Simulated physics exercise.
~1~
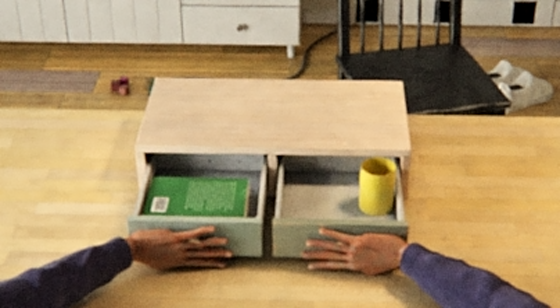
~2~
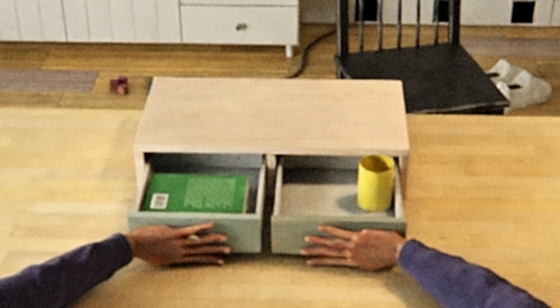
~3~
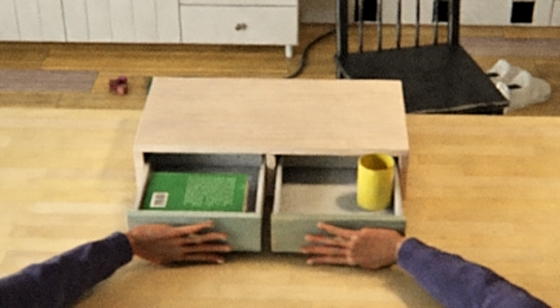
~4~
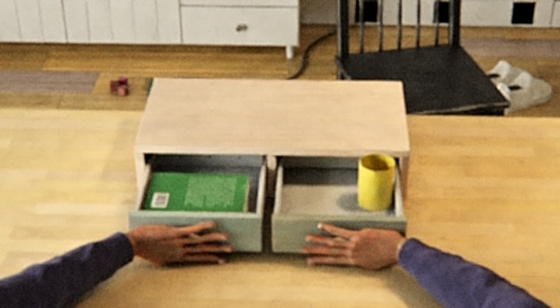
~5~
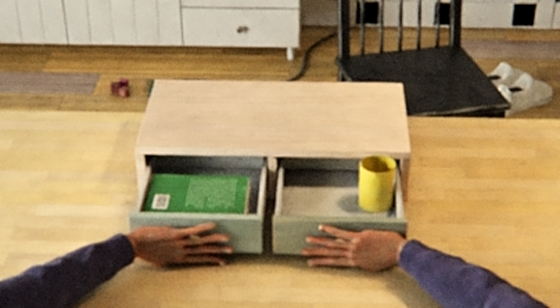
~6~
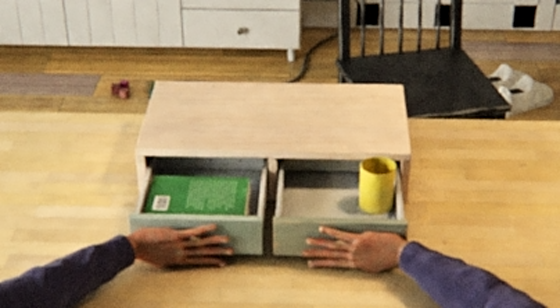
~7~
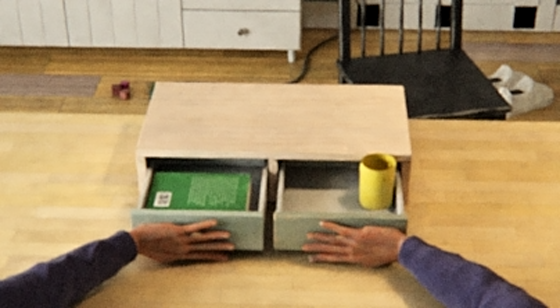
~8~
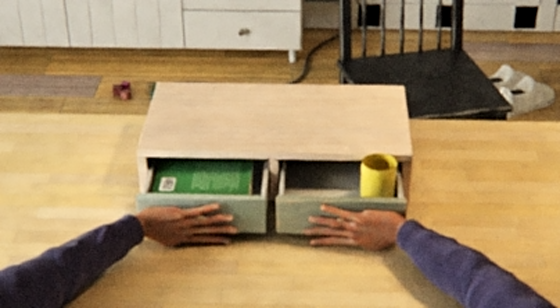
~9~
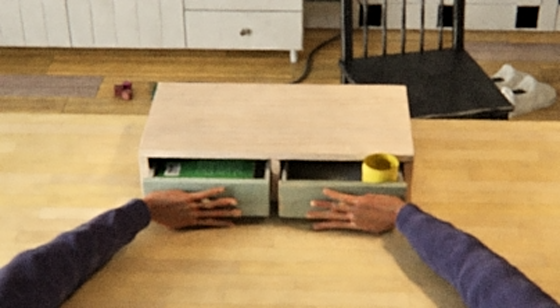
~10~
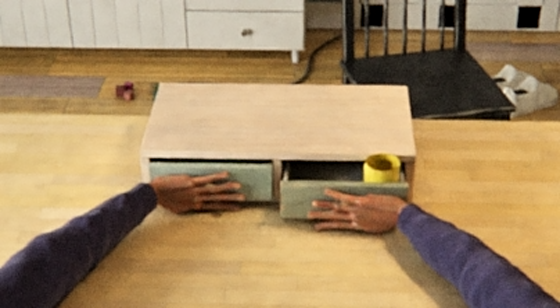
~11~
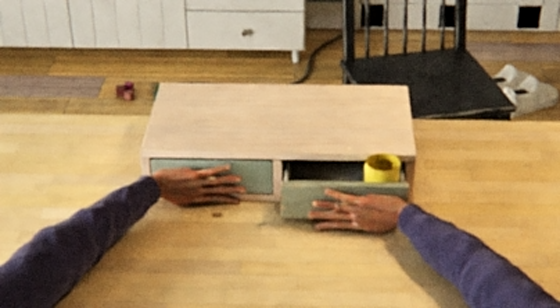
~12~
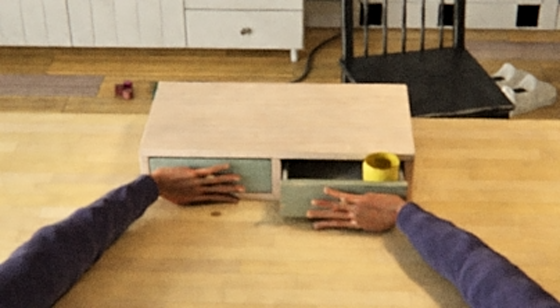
The clip opens on a small wooden chest on a table with two drawers pulled out, a green book lying in the left one and a yellow beaker standing in the right. Two hands in dark blue sleeves rest against the drawer fronts and at first barely move. Then they push, and both drawers slide inward together. The right drawer stops while still ajar, but the left keeps going, hiding the book as it shuts flush. At the end, the hands remain on the fronts, with the right drawer still partly open and the beaker upright, its top showing.
